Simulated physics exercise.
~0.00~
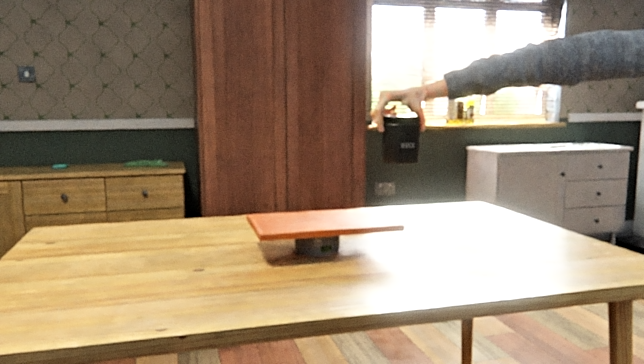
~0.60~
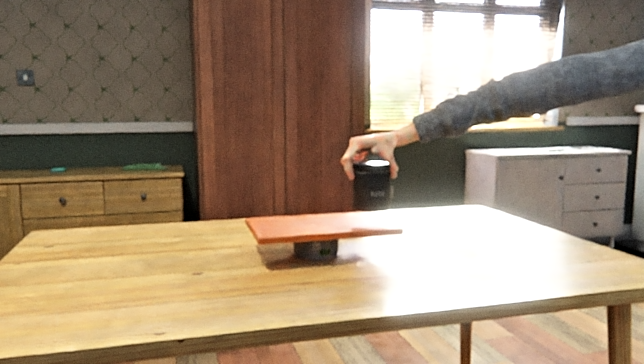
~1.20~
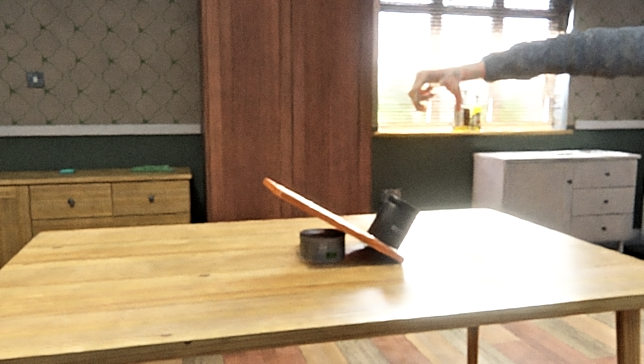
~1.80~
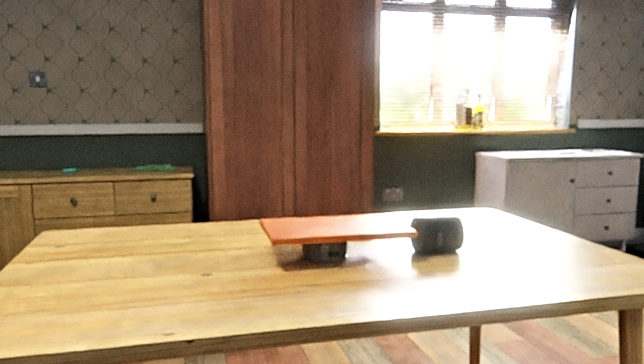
A black jar was lowered by a hand onto the right end of an orange board balanced on a small grey tub; once released, the board tipped steeply and the jar slid off, ending on its side on the table while the board settled back on the tub.
